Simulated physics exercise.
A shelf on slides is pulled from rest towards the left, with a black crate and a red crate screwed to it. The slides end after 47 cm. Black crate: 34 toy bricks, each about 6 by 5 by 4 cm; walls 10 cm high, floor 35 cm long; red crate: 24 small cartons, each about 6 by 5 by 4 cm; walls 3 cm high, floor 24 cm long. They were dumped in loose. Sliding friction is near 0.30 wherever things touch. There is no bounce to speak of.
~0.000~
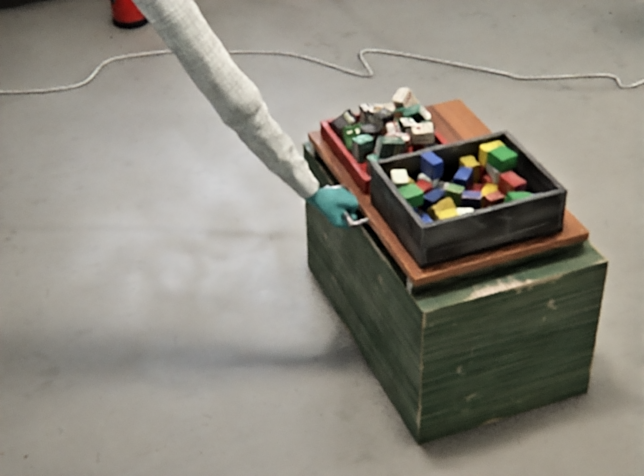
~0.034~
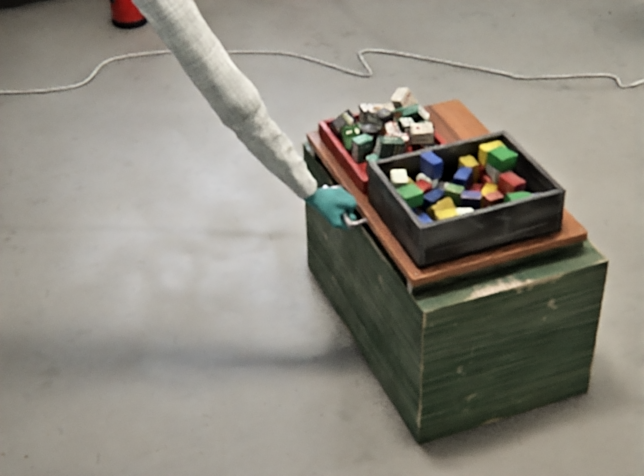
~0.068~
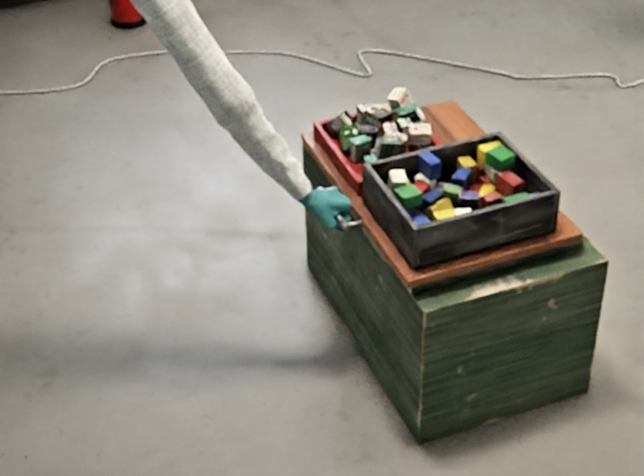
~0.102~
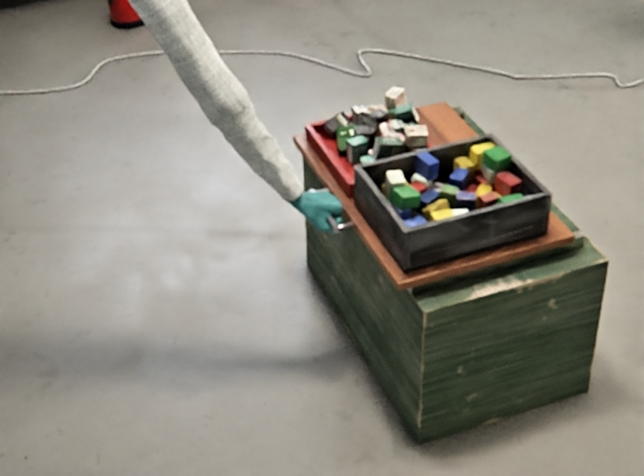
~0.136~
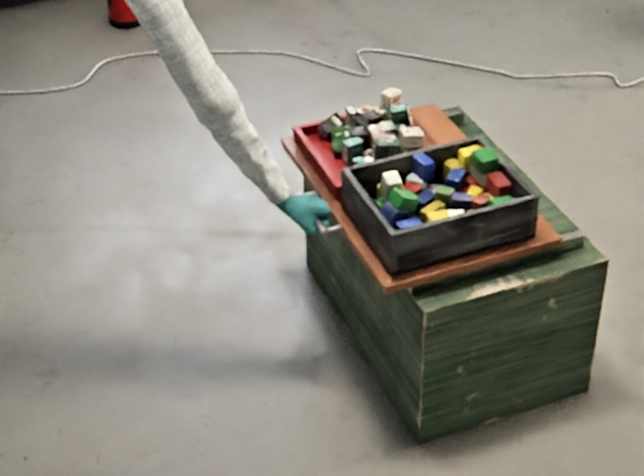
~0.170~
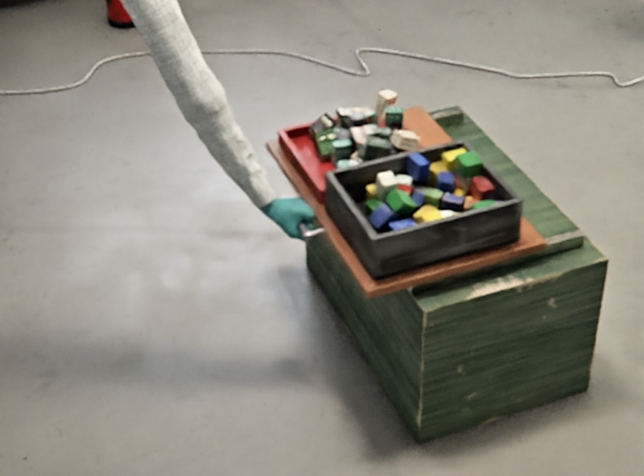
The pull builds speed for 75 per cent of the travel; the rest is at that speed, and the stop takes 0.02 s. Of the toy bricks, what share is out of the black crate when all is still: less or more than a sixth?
The black crate loses fewer than one in six of its toy bricks.
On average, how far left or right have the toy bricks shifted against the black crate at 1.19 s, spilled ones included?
About 4 cm to the left.
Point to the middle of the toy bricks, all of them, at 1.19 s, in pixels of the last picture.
Near (272, 253).
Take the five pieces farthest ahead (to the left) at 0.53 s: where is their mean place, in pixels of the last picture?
Near (130, 184).
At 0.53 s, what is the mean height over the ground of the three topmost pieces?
Some 70 cm up.
After 0.33 s, the runners reach their end.
After 0.41 s, black crate 34 in, 0 out and red crate 20 in, 4 out.
After 0.53 s, black crate 33 in, 1 out and red crate 17 in, 7 out.
After 0.75 s, black crate 32 in, 2 out and red crate 16 in, 8 out.
Final count (at 1.19 s), black crate 32 in, 2 out and red crate 16 in, 8 out. Asked share, 2 of 34, 6 per cent.
